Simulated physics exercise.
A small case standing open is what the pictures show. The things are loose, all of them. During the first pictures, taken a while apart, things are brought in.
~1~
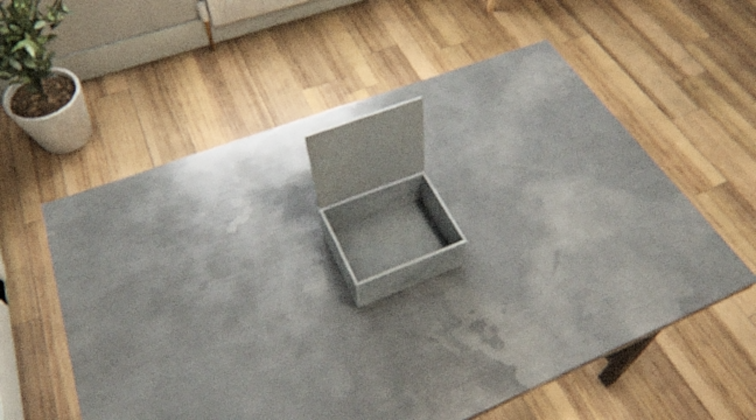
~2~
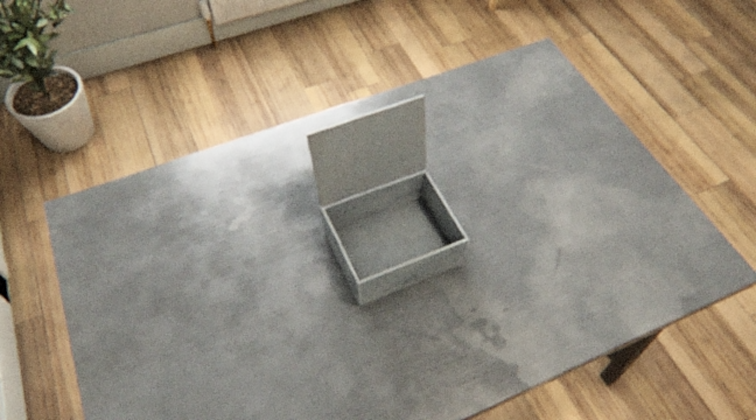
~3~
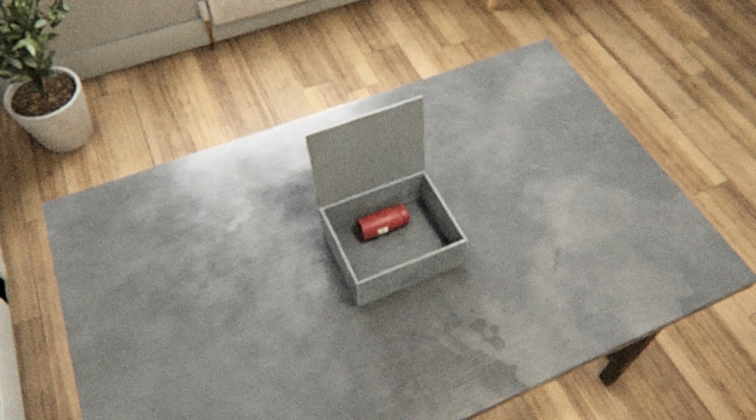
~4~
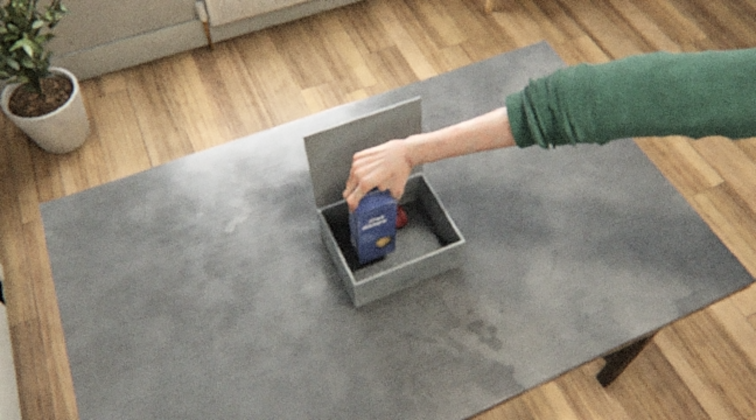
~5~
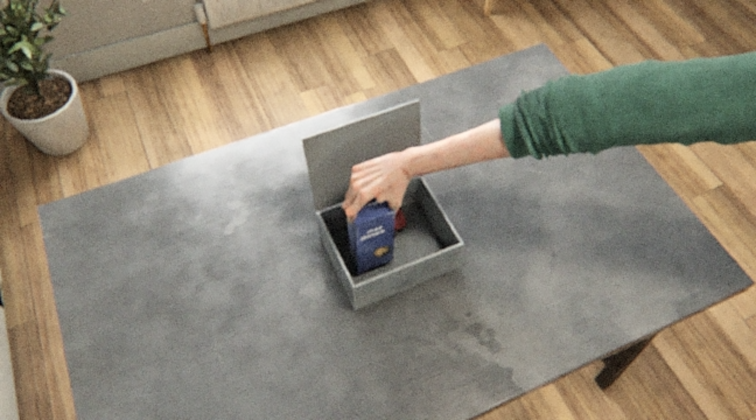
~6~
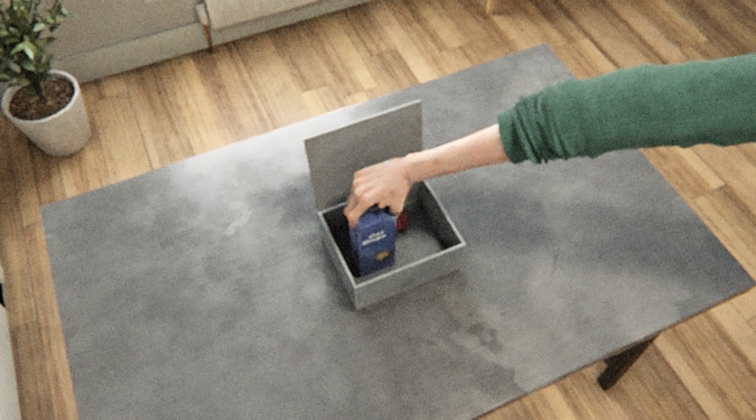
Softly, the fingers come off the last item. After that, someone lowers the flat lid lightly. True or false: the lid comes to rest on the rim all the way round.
False, it is held up.
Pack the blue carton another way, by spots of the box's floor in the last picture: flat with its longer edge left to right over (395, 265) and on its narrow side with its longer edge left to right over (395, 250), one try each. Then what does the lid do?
Try 1: Lid shut; try 2: Lid shut.
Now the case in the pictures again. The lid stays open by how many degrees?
About 18° above the rim.
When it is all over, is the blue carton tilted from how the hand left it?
The blue carton ends up leaning.
Then, 1.40 s after the last picture, lid 73° above the rim.
Then, 1.90 s after the last picture, lid 40° above the rim; blue carton tipped 12° from how it was near (377, 247).
Then, 2.40 s after the last picture, lid 18° above the rim; blue carton tipped 49° from how it was near (380, 256).
At rest, lid 18° above the rim; tipped over in the box, blue carton; red shaker in place. Seen from the same camera at the end, blue carton near (379, 255).
